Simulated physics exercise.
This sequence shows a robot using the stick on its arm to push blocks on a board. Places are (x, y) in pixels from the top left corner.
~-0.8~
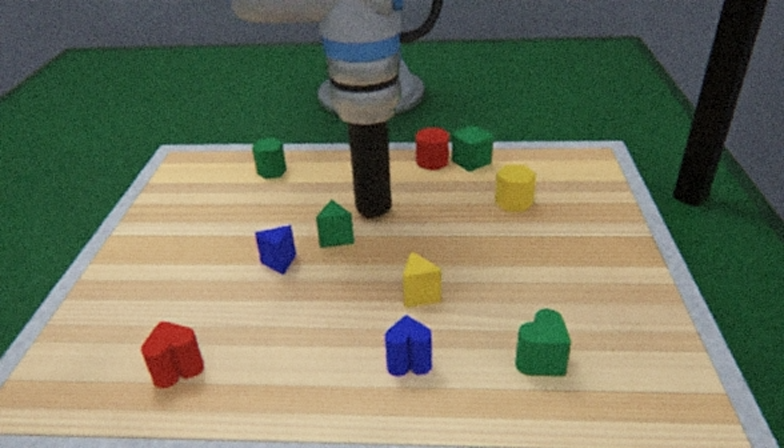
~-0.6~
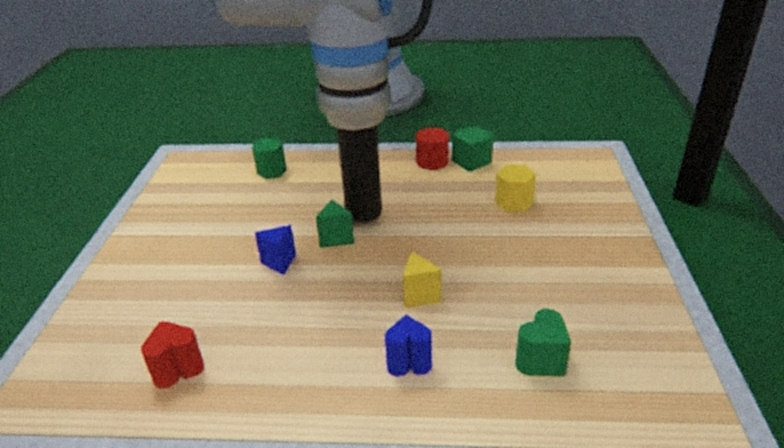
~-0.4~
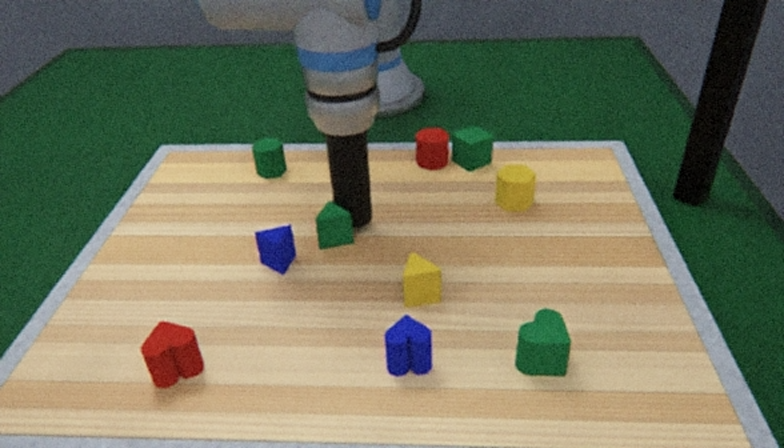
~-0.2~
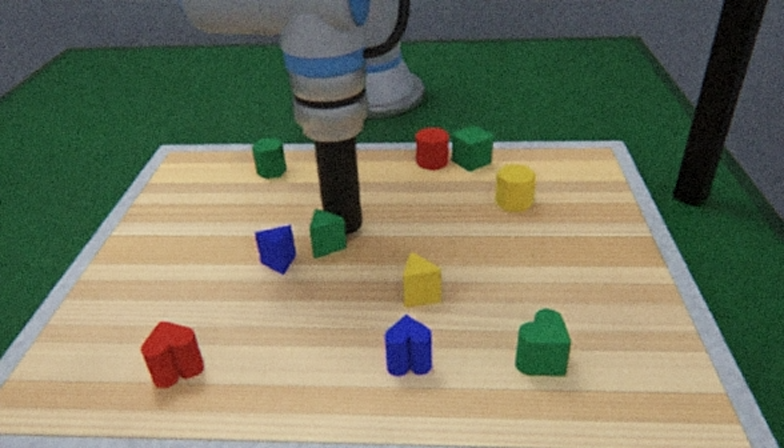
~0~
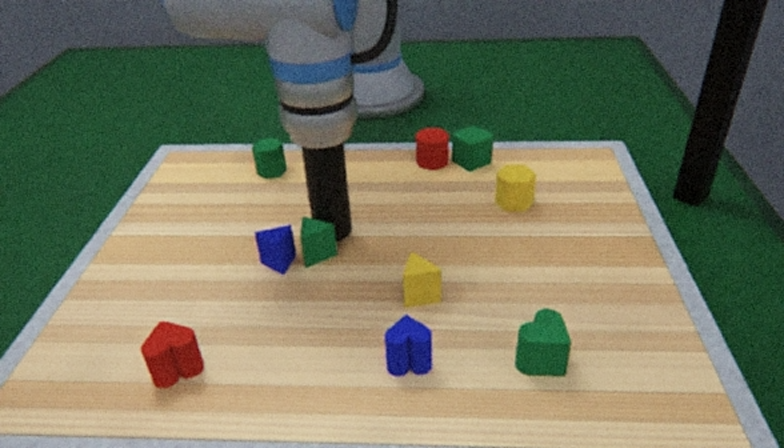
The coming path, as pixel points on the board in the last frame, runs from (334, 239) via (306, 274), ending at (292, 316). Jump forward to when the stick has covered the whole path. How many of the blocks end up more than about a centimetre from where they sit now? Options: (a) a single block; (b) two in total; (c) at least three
Choice a: A single block.
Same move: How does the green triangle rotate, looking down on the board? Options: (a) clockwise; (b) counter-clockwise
The one that fits is a, clockwise.
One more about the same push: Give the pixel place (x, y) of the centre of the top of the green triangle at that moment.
The middle of the upper face of the green triangle will lie at about (249, 289) in the picture.
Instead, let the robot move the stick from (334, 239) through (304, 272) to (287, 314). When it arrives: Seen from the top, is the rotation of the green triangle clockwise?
The answer is yes.
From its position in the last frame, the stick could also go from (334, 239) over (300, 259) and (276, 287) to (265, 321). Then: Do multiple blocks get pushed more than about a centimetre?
Going by the path, yes.
What follows on the original path. One third of the way, stick (314, 255); green triangle (289, 249).
Two thirds of the way, stick (298, 280); green triangle (267, 273), turned 25° clockwise.
At the end, stick (291, 309); blue triangle not moved; green triangle (249, 289), turned 50° clockwise.
